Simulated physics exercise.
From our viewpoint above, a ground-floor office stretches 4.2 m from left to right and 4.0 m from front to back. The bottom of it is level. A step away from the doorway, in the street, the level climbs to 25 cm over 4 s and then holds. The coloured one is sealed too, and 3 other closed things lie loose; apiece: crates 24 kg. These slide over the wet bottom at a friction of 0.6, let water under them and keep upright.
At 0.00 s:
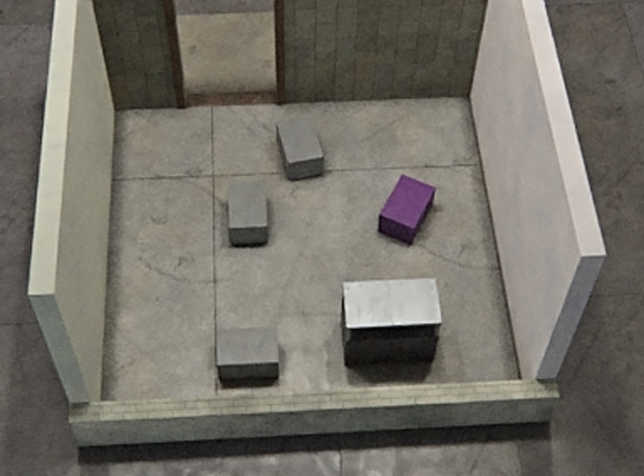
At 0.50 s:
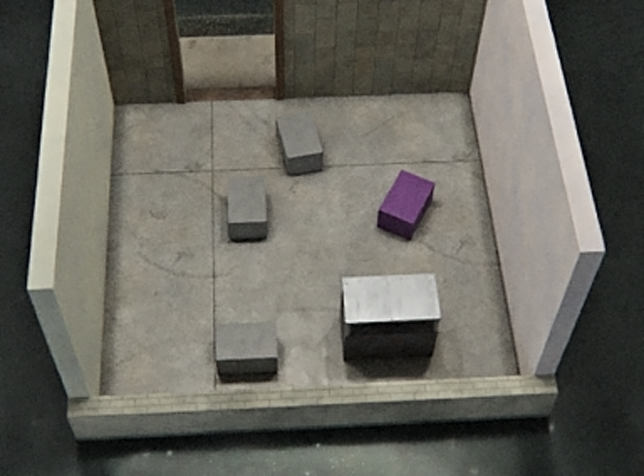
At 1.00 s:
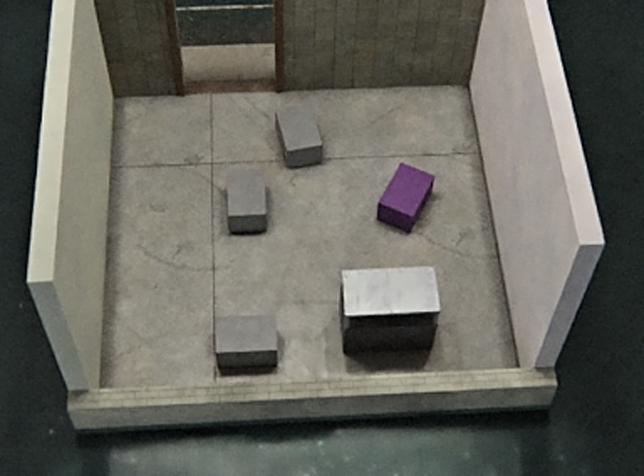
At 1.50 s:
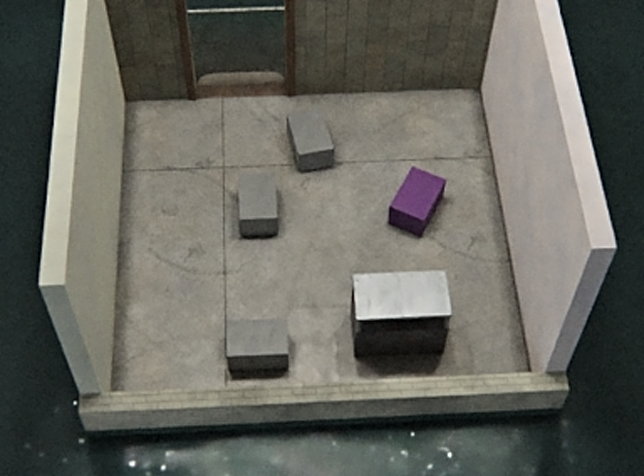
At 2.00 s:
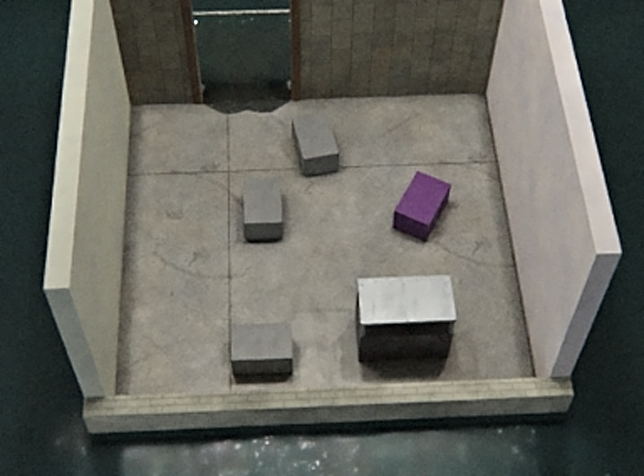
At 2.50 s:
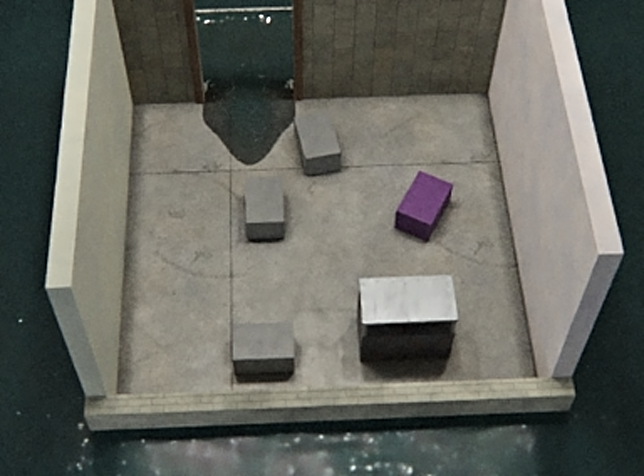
Dark water surrounding a small walled room seen from above, then creeping in through the doorway as the purple box stays still.
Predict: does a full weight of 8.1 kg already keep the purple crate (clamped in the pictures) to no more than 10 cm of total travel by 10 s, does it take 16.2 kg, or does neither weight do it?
Looks to me like only the heavy option works.
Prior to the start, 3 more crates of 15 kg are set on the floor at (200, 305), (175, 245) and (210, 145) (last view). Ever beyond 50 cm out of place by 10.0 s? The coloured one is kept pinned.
Above the mark, above the mark, above the mark.
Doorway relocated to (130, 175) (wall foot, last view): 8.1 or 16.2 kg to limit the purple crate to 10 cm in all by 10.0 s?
Note: Neither mass keeps it.
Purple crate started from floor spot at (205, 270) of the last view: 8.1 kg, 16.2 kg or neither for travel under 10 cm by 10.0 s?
Result: Both fail.
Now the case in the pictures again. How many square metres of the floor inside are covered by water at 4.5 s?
Roughly 7.5 m2.
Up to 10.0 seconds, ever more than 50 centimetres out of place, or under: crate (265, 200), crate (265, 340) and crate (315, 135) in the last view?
Taking them in order: Beyond the mark, within the mark and within the mark.
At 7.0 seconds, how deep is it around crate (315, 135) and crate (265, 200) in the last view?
First about 5 cm, second about 5 cm.
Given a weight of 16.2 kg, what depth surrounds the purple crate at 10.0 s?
Close to 6 cm deep.
After 3.5 s the purple crate would be 0 cm from its start with 8.1 kg and 0 cm from its start with 16.2 kg; 0 cm of water round it then.
After 4.5 s the purple crate would be 0 cm from its start with 8.1 kg and 0 cm from its start with 16.2 kg; 1 cm of water round it then.
After 7.0 s the purple crate would be 19 cm from its start with 8.1 kg and 0 cm from its start with 16.2 kg; 3 cm of water round it then.
After 10.0 s the purple crate would be 38 cm from its start with 8.1 kg and 1 cm from its start with 16.2 kg; 6 cm of water round it then.
